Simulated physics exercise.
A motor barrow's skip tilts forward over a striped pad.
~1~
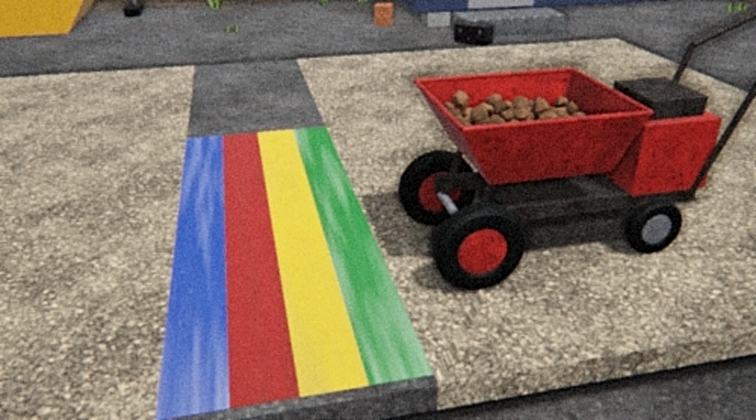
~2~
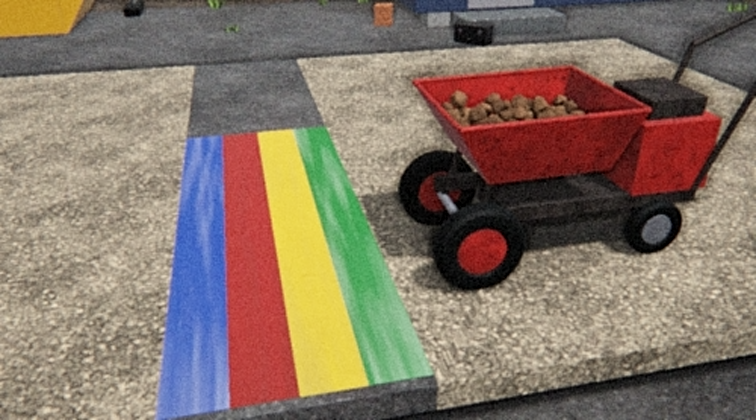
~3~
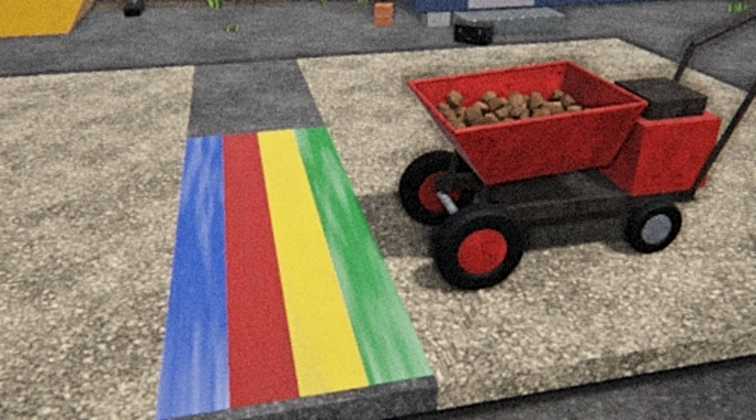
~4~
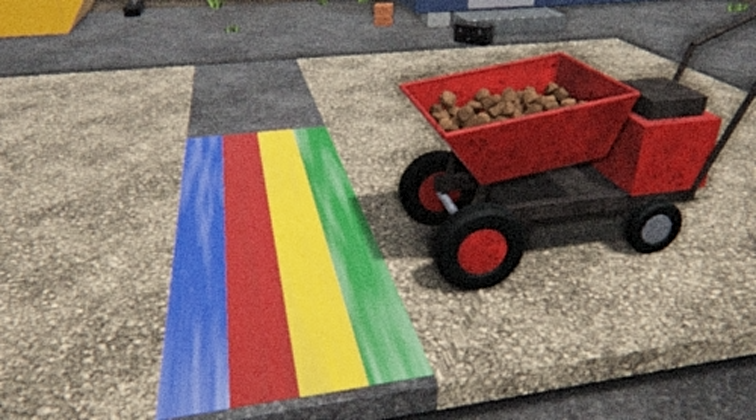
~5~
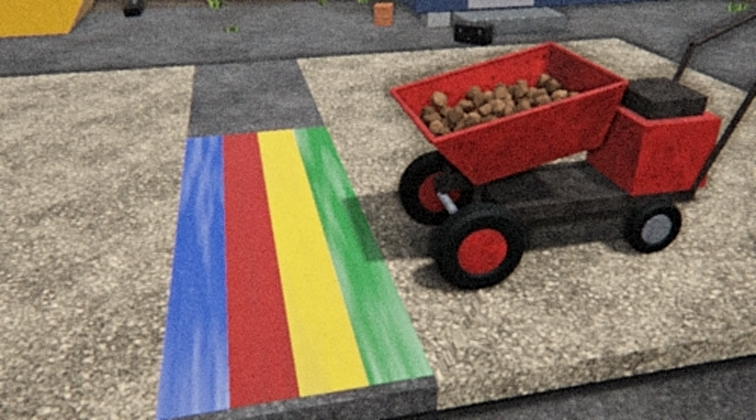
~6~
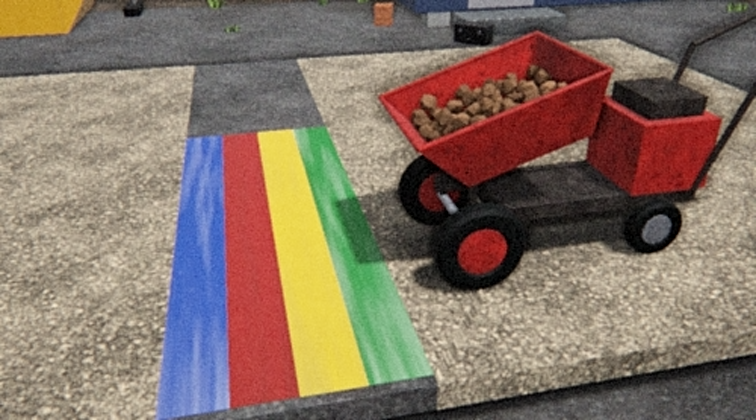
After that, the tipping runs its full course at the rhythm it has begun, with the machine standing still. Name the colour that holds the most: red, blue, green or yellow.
That would be yellow.
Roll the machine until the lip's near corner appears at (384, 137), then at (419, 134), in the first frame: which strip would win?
First spot: The red one; second spot: Red.
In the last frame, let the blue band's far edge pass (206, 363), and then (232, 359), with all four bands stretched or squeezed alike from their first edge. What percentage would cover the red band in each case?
The first case gives around 30 %, the second around 30 %.
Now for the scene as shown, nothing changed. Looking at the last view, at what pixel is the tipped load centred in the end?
Close to (303, 266) in the last view.
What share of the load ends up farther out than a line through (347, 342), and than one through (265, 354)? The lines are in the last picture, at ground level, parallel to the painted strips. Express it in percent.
Estimate: 80 % and 20 %, respectively.
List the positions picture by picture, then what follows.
The first frame shows lip of the skip near (462, 130), level; top of the load near (507, 118), clay clods; green strip near (384, 331); yellow strip near (323, 340); red strip near (260, 349); blue strip near (195, 359).
The second frame shows lip of the skip near (460, 131), level; top of the load near (521, 114).
The third frame shows lip of the skip near (454, 133), tipped barely; top of the load near (516, 112).
The fourth frame shows lip of the skip near (445, 136), tipped a little; top of the load near (533, 109).
The fifth frame shows lip of the skip near (433, 142), tipped a little; top of the load near (542, 102).
The sixth frame shows lip of the skip near (419, 150), tipped clearly; top of the load near (531, 96); green strip near (384, 331); yellow strip near (323, 340); red strip near (260, 349); blue strip near (195, 359).
Shortly afterwards, skip tipped steeply; the whole lot in the skip.
Next, skip tipped right over; all but a few in the skip; a little over the yellow strip; only a few falling.
Some moments later, skip tipped right over; near a third in the skip; near a third over the yellow strip; near a quarter over the red strip; only a few over the blue strip; only a few off the paint.
In the end, skip tipped right over; only a few in the skip; a little over the green strip; near half over the yellow strip; near a quarter over the red strip; a little over the blue strip; only a few off the paint.
